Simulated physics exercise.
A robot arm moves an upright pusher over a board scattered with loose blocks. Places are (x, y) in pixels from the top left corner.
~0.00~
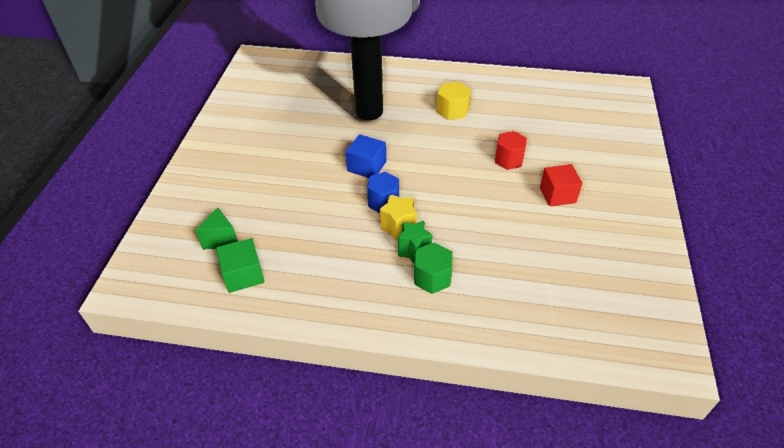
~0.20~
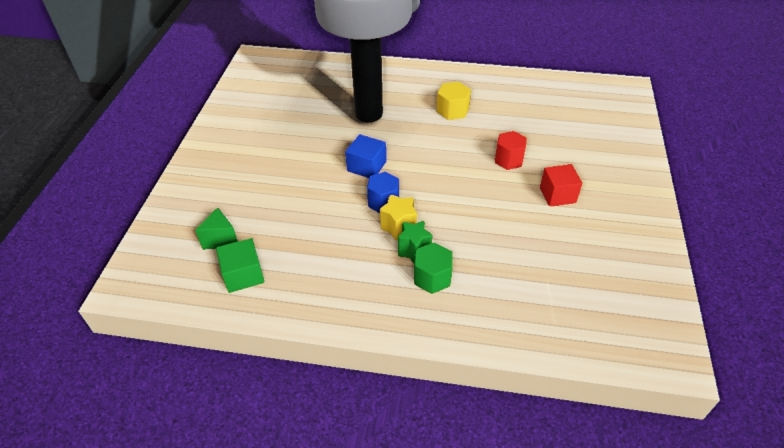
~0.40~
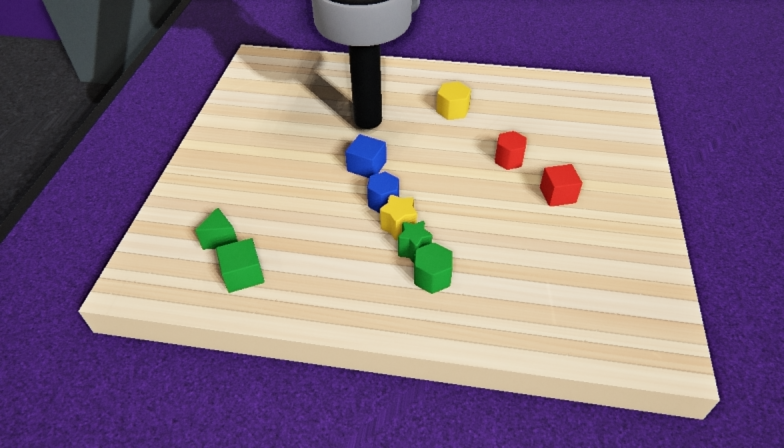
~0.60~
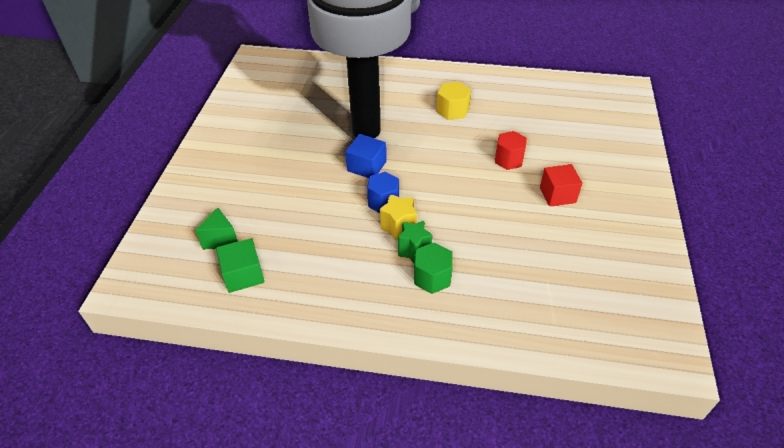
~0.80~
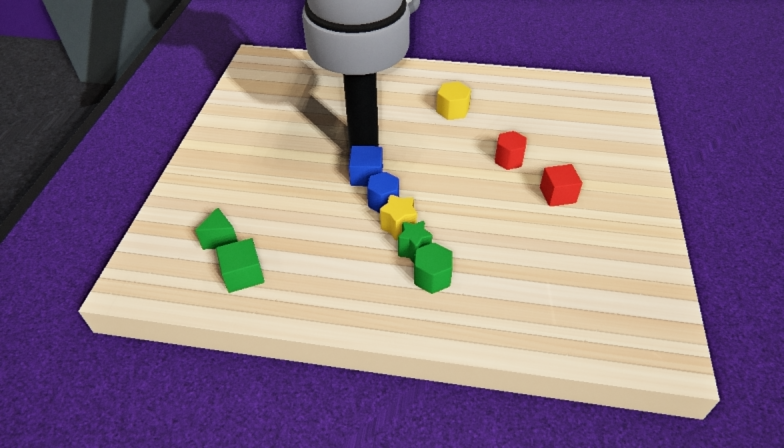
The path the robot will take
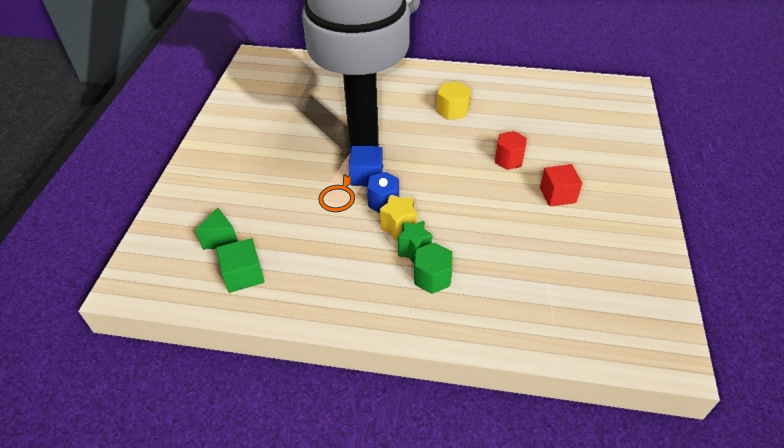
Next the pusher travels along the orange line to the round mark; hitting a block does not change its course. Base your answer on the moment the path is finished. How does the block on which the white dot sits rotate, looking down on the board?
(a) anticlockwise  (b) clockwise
Answer: A.
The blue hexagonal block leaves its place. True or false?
That statement is accurate.
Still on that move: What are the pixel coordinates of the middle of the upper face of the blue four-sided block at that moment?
Its top face will be centred at roughly (364, 188).
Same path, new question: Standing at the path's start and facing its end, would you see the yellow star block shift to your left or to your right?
Shifted left.
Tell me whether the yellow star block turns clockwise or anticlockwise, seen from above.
Answer: With the clock.
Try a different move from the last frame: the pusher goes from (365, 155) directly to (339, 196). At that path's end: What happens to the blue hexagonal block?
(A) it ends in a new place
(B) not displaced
I choose A.
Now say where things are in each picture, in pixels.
The first picture shows lower end of the pusher at (369, 113), tops of blocks, blue four-sided block at (366, 146), blue hexagonal block at (383, 182), yellow star block at (399, 207), green star block at (415, 231).
The second picture shows pusher at (369, 115), blocks as before.
The third picture shows pusher at (368, 122), blocks as before.
The fourth picture shows pusher at (367, 132), blocks as before.
The fifth picture shows pusher at (364, 148), blue four-sided block at (366, 156), blue hexagonal block at (383, 182), yellow star block at (399, 207), green star block at (415, 231).
The drawn path runs straight from (365, 155) to (337, 198); the dot is on the blue hexagonal block.
The first path, step by step. Halfway along, pusher at (351, 169); blue four-sided block at (364, 176), turned 40° anticlockwise; blue hexagonal block at (391, 189), turned 15° anticlockwise; yellow star block at (404, 211), turned 15° clockwise.
At the end, pusher at (336, 192); blue four-sided block at (364, 188), turned 65° anticlockwise; blue hexagonal block at (397, 192), turned 40° anticlockwise; yellow star block at (412, 212), turned 35° clockwise; green star block at (416, 235).
